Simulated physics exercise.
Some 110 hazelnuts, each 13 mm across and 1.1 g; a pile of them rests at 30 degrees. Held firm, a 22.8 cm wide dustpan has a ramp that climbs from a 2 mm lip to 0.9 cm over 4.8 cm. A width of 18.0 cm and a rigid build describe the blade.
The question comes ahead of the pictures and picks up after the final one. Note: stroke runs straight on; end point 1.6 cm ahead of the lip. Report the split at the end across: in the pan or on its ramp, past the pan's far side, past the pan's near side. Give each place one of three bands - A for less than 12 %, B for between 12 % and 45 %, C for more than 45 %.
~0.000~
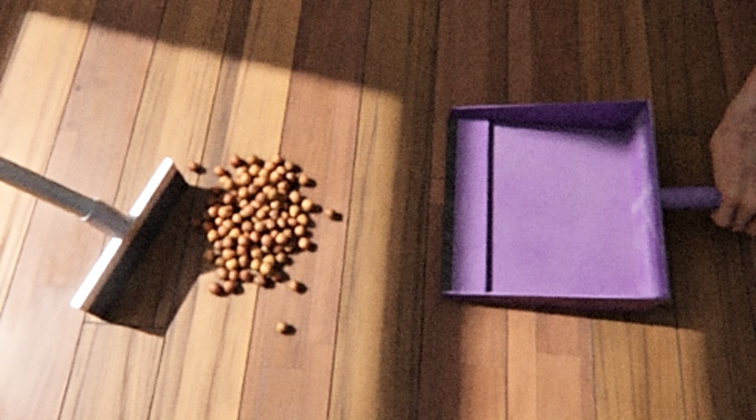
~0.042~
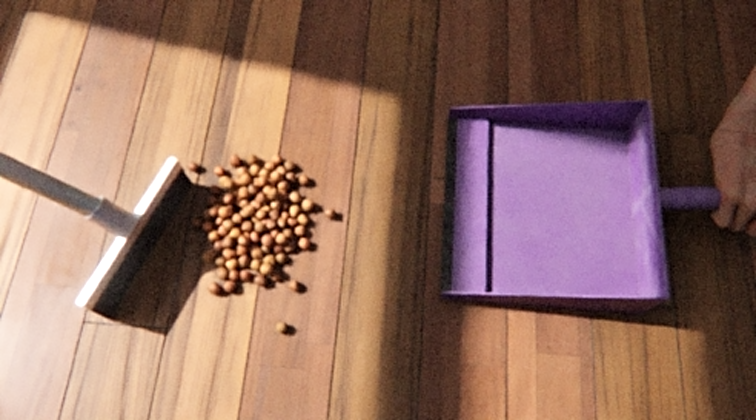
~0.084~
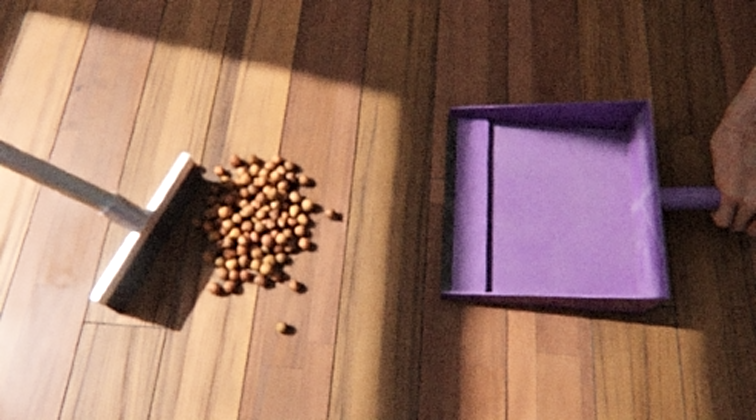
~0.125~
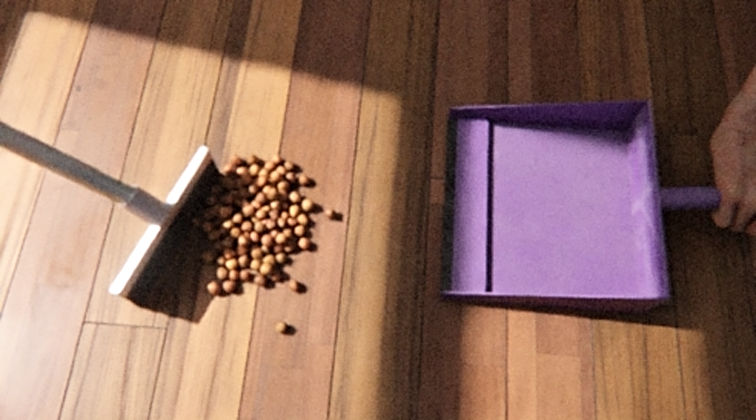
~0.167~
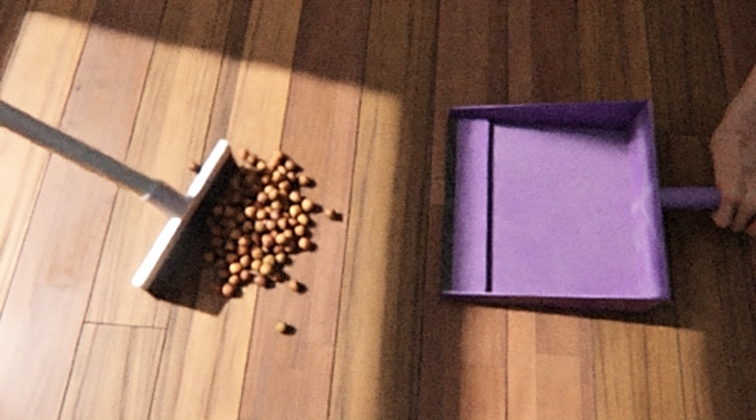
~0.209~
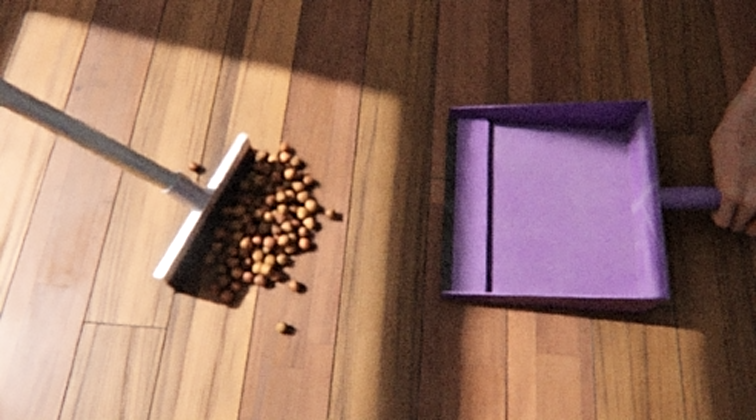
In the end pan: It will be a small share; far side: It will be a small share; near side: It will be a moderate share.
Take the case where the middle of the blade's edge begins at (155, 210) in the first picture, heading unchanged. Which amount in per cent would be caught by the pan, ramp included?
I'd estimate about 5 per cent.
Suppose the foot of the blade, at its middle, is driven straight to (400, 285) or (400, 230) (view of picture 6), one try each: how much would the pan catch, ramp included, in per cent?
I'd expect around 10 percent, then around 15 percent.
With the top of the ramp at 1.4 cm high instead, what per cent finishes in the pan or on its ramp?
That change would give about 5 per cent.
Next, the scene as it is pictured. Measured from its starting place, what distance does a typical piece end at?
16 cm or thereabouts.
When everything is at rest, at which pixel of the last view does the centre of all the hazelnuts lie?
Approximately (395, 243) in the last picture.
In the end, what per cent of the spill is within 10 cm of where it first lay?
I'd say about 30 per cent.
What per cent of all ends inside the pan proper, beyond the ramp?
Estimate: Near 0 per cent of all.
Then, at 0.43 s, middle of the blade 15 cm from the lip; 0 % over the lip, far side 0 %, near side 15 %.
After 0.58 s, middle of the blade 8 cm from the lip; 0 % over the lip, far side 0 %, near side 20 %.
Then, at 0.85 s, middle of the blade 5 cm from the lip; 10 % over the lip, far side 0 %, near side 25 %.
By 1.3 s all is still; pan 5 %, far side 0 %, near side 25 %, in front of the lip or behind the blade 65 %.
